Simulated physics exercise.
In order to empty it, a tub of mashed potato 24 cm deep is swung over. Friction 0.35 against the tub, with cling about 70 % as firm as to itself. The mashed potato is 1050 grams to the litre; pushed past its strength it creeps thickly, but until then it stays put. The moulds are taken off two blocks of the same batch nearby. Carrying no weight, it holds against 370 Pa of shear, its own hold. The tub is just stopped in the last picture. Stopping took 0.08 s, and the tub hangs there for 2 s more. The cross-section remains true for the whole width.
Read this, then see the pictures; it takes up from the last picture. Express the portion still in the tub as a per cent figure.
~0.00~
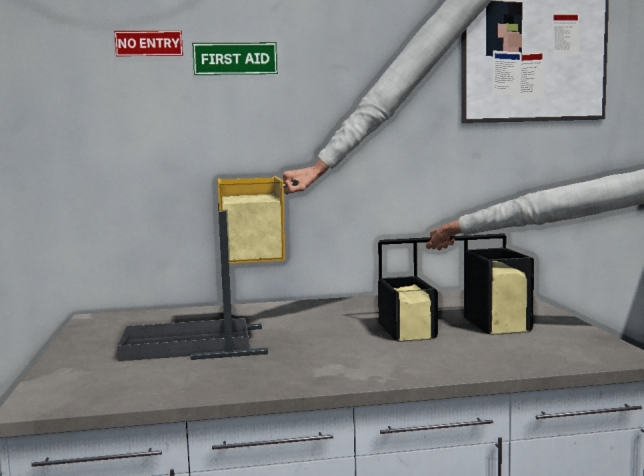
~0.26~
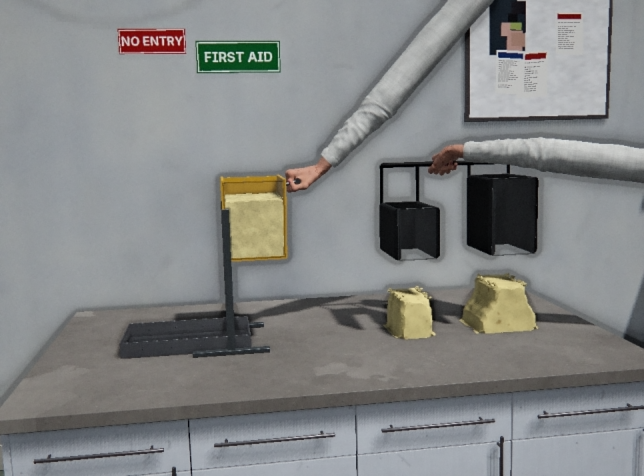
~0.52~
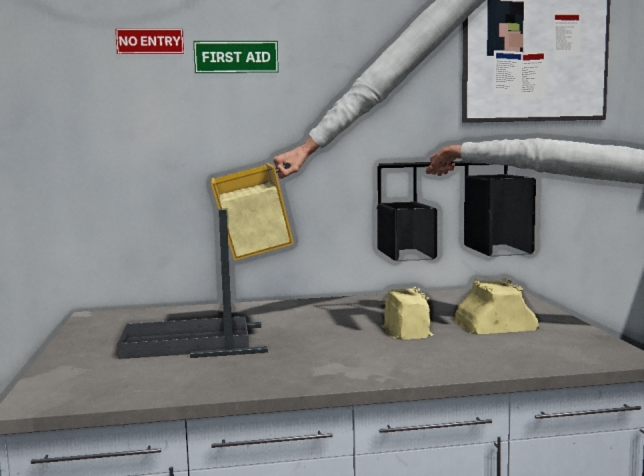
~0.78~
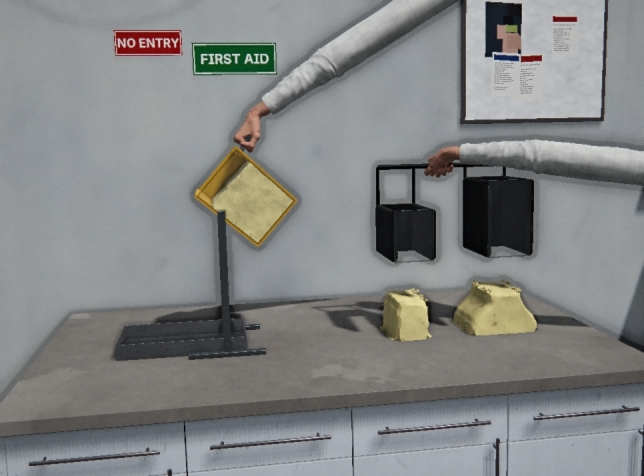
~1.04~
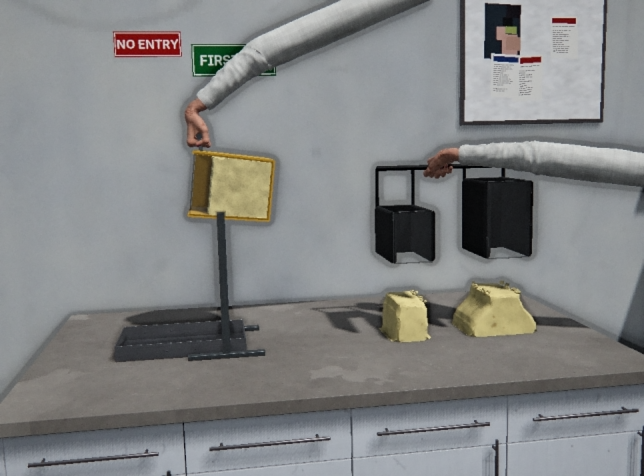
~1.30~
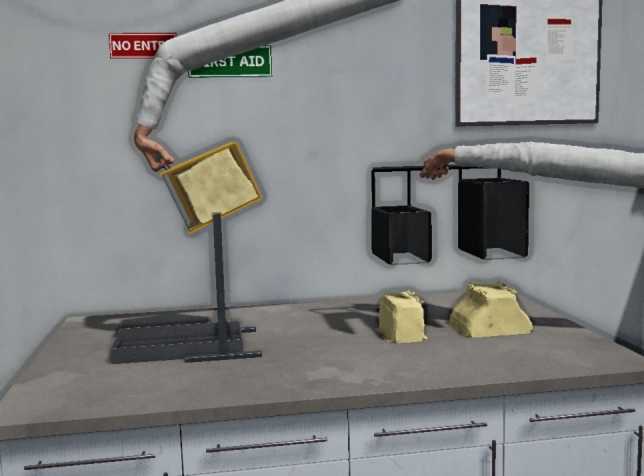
I would say about 0 percent.
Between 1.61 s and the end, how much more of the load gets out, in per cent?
Around 40 % of the whole load.
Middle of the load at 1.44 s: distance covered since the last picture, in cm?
Something like 6 cm, give or take.
After 1.44 s, the tub is at 113 degrees and holds 87 %.
After 1.61 s, the tub is at 113 degrees and holds 41 %.
After 1.78 s, the tub is at 113 degrees and holds 18 %.
After 1.95 s, the tub is at 113 degrees and holds 0 %.
After 3.30 s, the tub is at 113 degrees and holds 0 %.
